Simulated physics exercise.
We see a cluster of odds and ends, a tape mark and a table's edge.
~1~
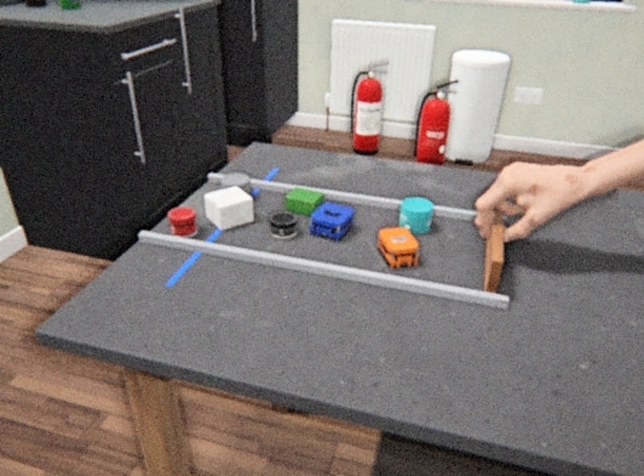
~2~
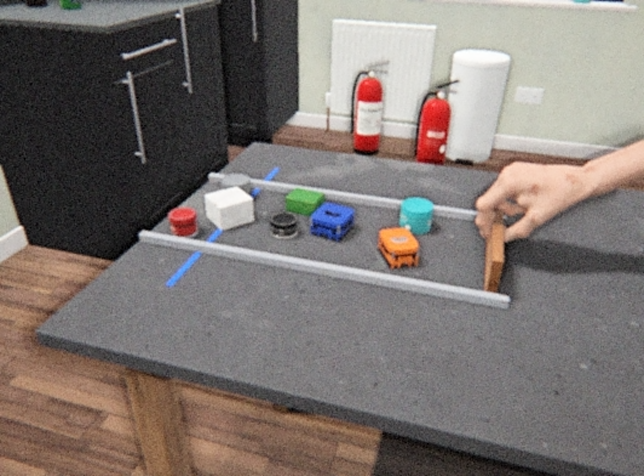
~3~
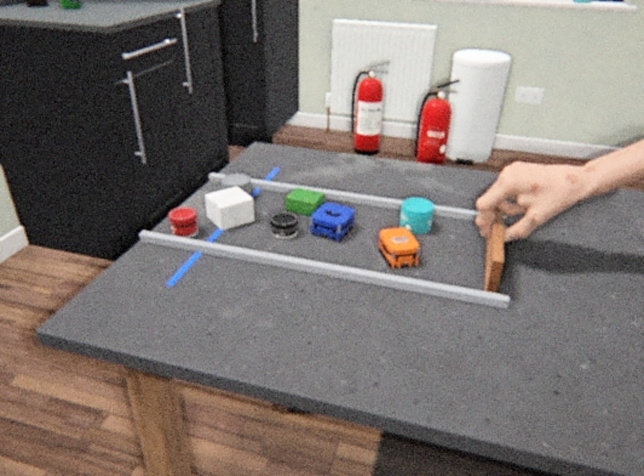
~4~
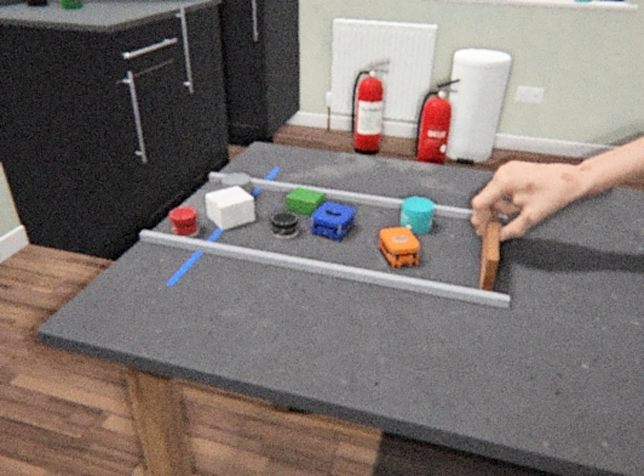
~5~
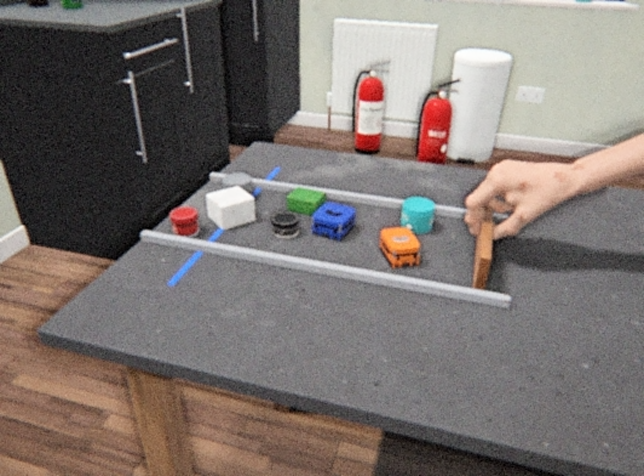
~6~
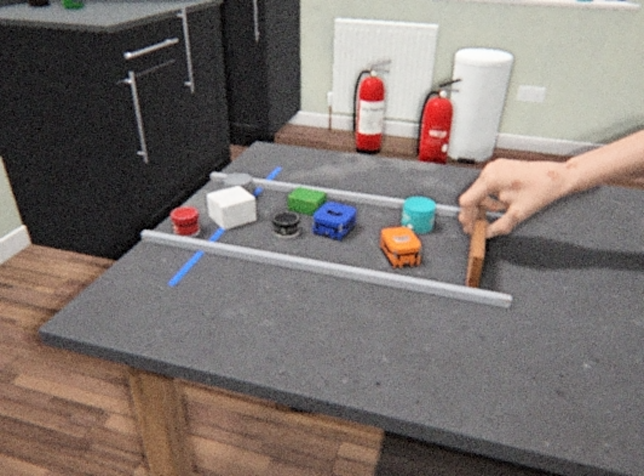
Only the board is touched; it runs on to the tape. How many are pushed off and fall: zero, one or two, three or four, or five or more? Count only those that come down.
Outcome: The number that fall off is one or two.
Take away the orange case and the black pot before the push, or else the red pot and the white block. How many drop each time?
1 in the first case, 1 in the second.
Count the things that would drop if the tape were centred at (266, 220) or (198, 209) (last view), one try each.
Down on the floor: 0 and 6.
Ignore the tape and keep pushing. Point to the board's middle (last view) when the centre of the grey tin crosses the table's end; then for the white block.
Its middle is around (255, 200) and around (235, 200).
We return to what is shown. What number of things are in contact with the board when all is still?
2 of them.
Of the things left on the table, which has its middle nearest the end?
That is the white block.
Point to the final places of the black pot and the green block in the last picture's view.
First (186, 217), then (217, 182).
A little later, none off yet; red pot at rest near (186, 222); grey tin at rest near (239, 188); white block at rest near (232, 207).
Next, none off yet; red pot moving near (181, 223); grey tin shifted about its own width near (214, 184); white block shifted about its own width near (205, 206).
When it is over, the number that fall off is one or two; down, grey tin.
